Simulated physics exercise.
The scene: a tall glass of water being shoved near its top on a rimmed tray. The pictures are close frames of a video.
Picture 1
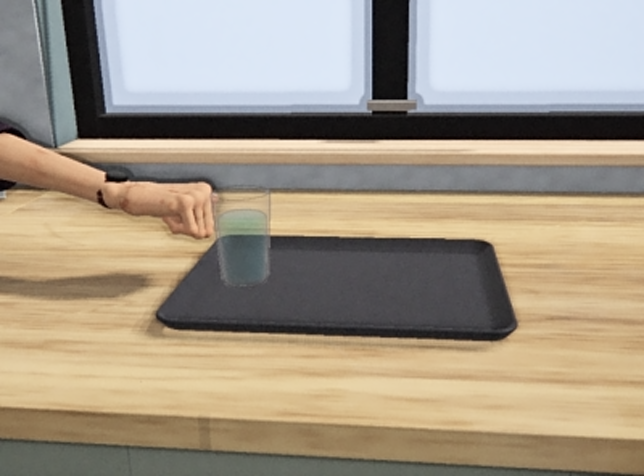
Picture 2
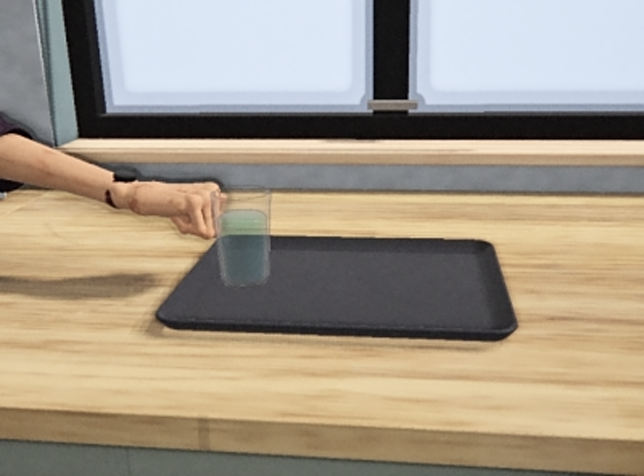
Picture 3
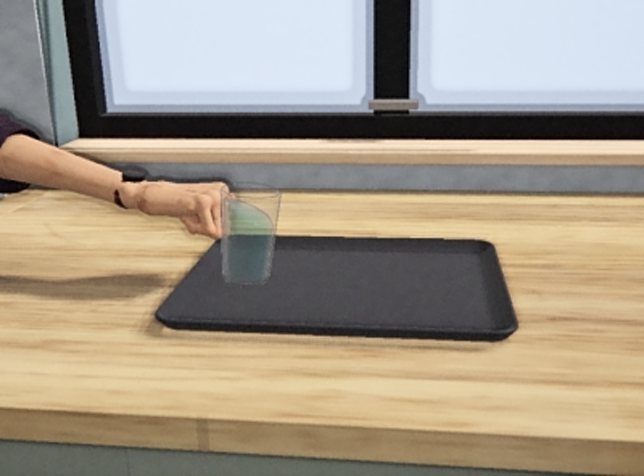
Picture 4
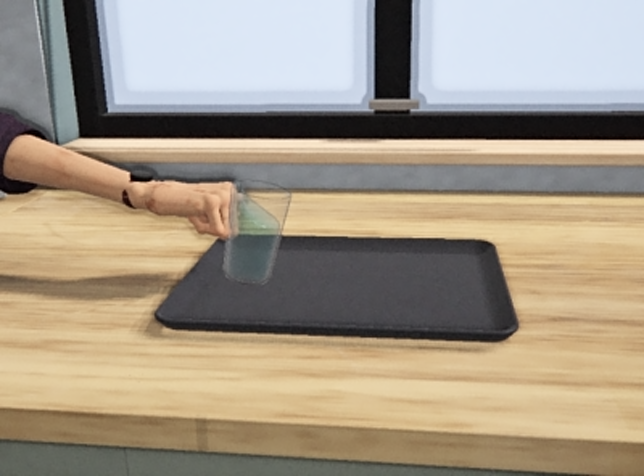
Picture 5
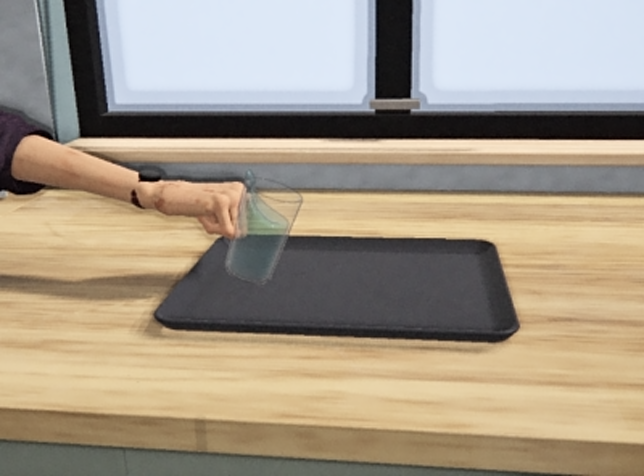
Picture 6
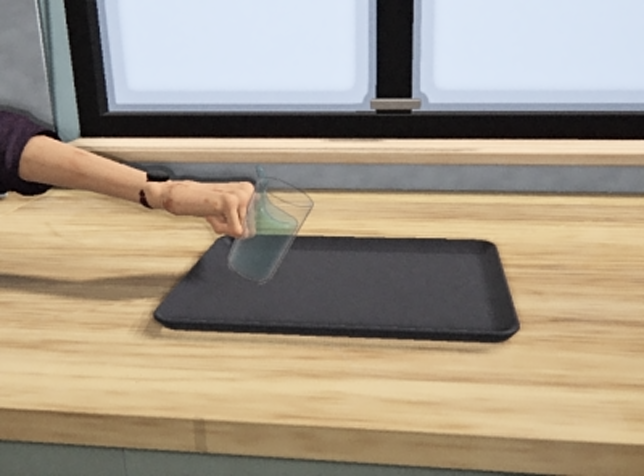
In this clip, a hand reaching in from the left pushes near the top of a tall glass of water on a dark rimmed tray, and the glass, upright at first, leans steadily to the right.
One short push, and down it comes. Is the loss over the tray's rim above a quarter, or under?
After the fall a quarter and more lands beyond the tray.
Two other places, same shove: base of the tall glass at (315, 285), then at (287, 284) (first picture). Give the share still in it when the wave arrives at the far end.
Near 75 % and 65 %.
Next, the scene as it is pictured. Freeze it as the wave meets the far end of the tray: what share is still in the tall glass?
Some 55 per cent.
A moment on, the tall glass lies on its side and 96 per cent is in the glass, 0 on the tray and 4 above or beyond its rim.
Next, the tall glass lies on its side and 51 per cent is in the glass, 40 on the tray and 9 above or beyond its rim.
Then the tall glass lies on its side and 27 per cent is in the glass, 52 on the tray and 21 above or beyond its rim.
Later the tall glass lies on its side and 14 per cent is in the glass, 38 on the tray and 48 above or beyond its rim.
At rest 53 per cent is held by tray and glass, 47 is off the tray.
